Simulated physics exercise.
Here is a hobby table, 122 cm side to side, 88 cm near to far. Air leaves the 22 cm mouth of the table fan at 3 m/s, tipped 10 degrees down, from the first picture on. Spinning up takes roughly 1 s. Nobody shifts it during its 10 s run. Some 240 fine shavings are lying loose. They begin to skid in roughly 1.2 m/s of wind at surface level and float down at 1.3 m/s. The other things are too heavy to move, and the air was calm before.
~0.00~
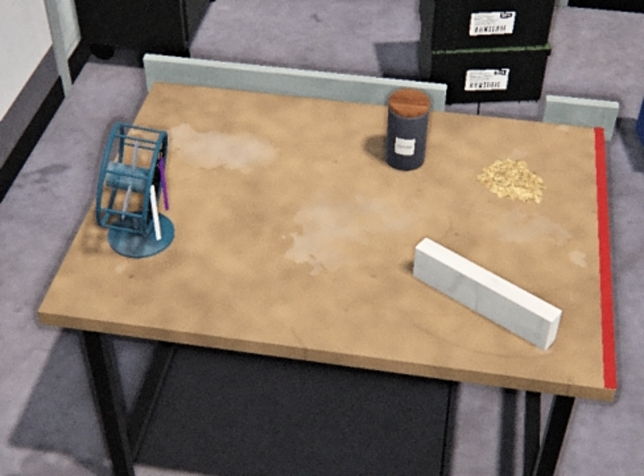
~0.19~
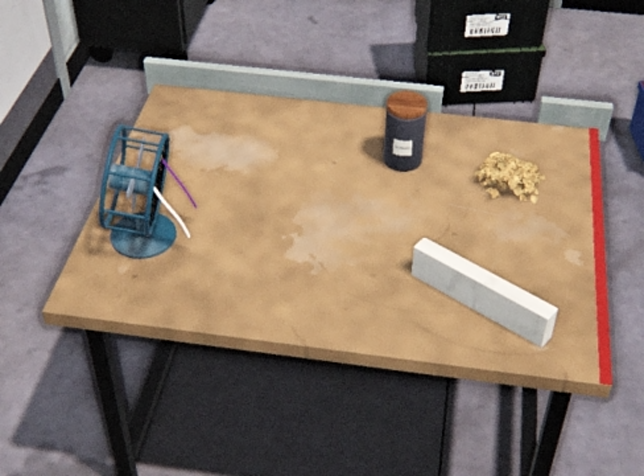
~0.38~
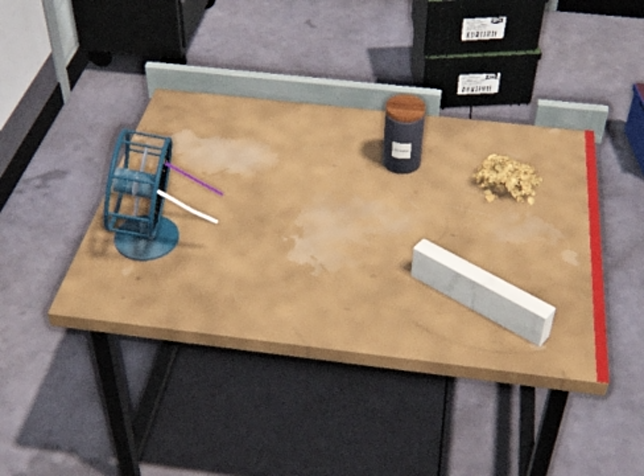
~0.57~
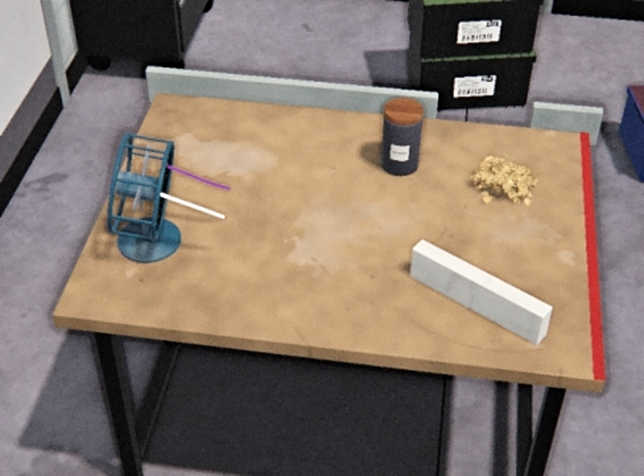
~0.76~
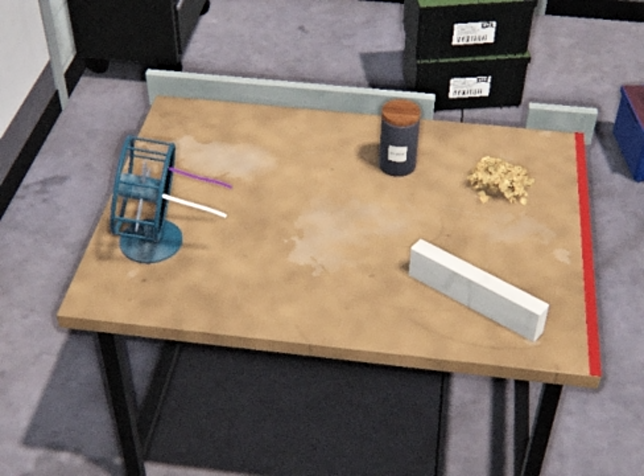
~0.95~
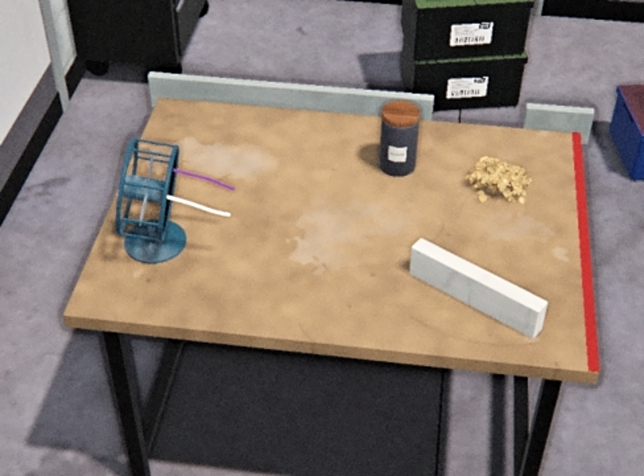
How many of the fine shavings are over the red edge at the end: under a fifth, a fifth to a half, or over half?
Of the fine shavings, more than half end over the red edge.
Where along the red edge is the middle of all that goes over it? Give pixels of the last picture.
Near (584, 173).
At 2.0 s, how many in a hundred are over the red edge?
Near 70 %.
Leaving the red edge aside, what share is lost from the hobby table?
Some 0 per cent.
After 2.0 s, 29 % are on the move or not yet settled, 74 % are over the red edge; the middle of those still in play is near (533, 153).
After 3.2 s, 22 % are on the move or not yet settled, 77 % are over the red edge; the middle of those still in play is near (544, 152).
After 5.5 s, 15 % are on the move or not yet settled, 84 % are over the red edge; the middle of those still in play is near (532, 150).
After 10.0 s, at the end, 87 % are over the red edge.
